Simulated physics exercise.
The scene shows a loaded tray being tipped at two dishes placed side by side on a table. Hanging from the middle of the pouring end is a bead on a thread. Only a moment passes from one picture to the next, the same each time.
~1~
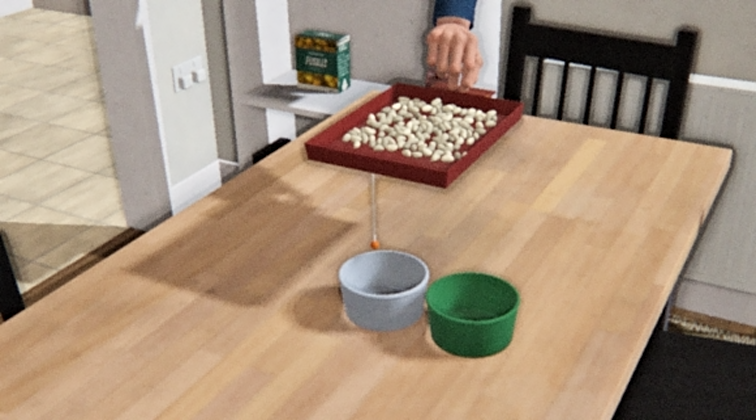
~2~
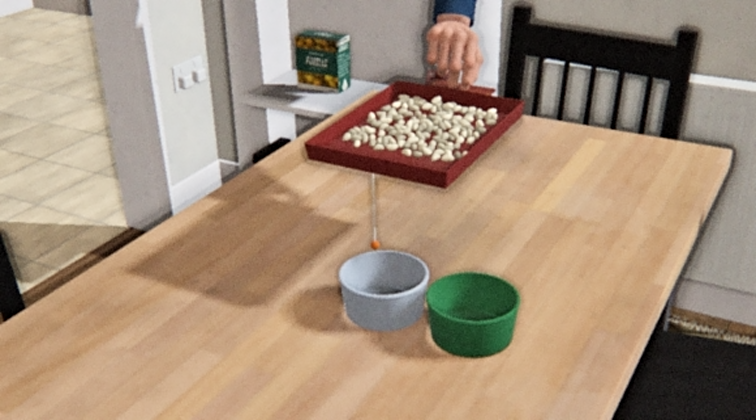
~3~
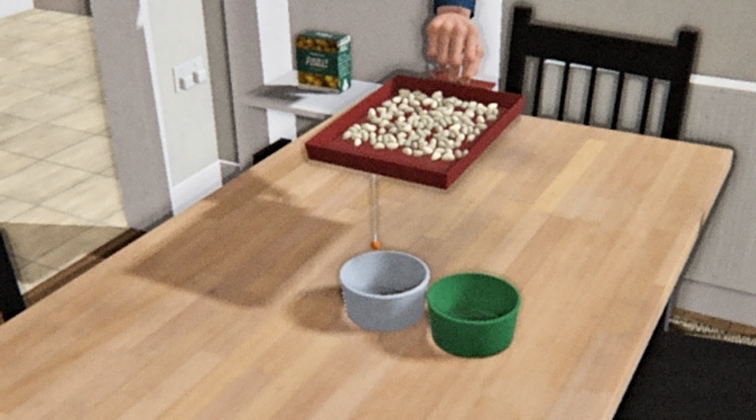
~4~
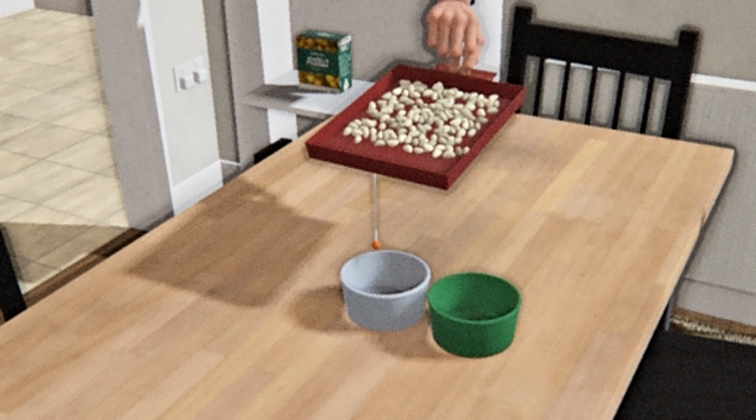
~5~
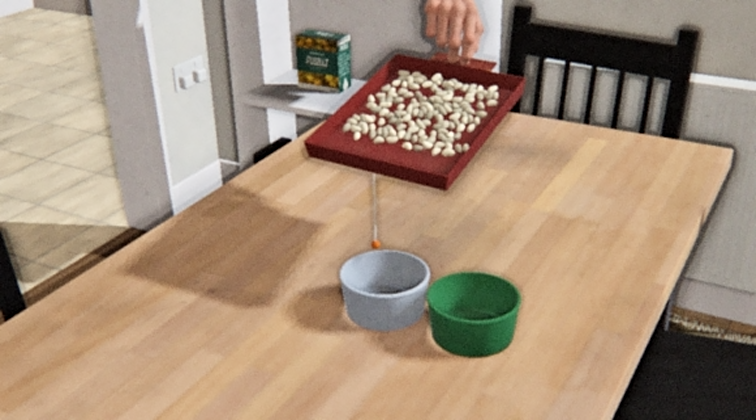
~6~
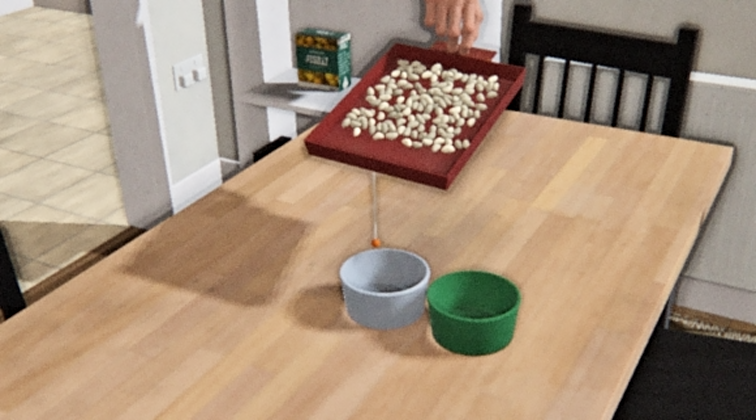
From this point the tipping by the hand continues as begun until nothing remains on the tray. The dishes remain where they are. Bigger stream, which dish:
The dish to the left will collect more.
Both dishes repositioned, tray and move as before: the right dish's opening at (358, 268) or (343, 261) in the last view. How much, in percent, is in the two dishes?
30 and 10 in a hundred, in turn.
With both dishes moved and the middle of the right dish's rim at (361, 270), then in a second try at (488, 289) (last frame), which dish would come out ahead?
First try: The rightmost dish. Second try: The leftmost dish.
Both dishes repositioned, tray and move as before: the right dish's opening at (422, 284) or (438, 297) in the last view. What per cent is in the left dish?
Trial 1 near 10 percent, trial 2 near 30 percent.
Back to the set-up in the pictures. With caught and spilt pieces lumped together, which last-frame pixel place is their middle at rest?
I'd place the middle at about (397, 314).
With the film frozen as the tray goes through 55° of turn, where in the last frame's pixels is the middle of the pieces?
Look around (405, 141) in the last picture.
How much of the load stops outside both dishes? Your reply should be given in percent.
Estimated share: About 30 %.
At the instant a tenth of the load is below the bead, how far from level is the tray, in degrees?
The tilt then is about 90°.
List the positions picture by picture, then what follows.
In the first frame, corners of the pouring end at (308, 143) and (446, 170), level; middle of the load at (423, 127), white beans; left dish at (363, 309); right dish at (454, 335); bead on its thread at (375, 245).
In the second frame, corners of the pouring end at (308, 142) and (446, 171), level; middle of the load at (423, 126).
In the third frame, corners of the pouring end at (308, 143) and (446, 172), tipped barely, lowest at the right corner; middle of the load at (423, 122).
In the fourth frame, corners of the pouring end at (308, 142) and (447, 173), tipped a little, lowest at the right corner; middle of the load at (424, 116).
In the fifth frame, corners of the pouring end at (307, 141) and (446, 175), tipped a little, lowest at the right corner; middle of the load at (423, 110).
In the sixth frame, corners of the pouring end at (307, 139) and (446, 175), tipped a little, lowest at the right corner; middle of the load at (423, 103); left dish at (364, 307); right dish at (455, 333).
Soon, tray tipped steeply; all on the tray.
A while on, tray tipped right over; most on the tray; a stray few in the right dish; a small part in the left dish; a small part outside both; a small part in the air.
Towards the end, tray tipped past a quarter turn; a small part in the right dish; about half in the left dish; about a third outside both; a stray few in the air.
Finally, tray tipped past a quarter turn; a small part in the right dish; about half in the left dish; about a third outside both.
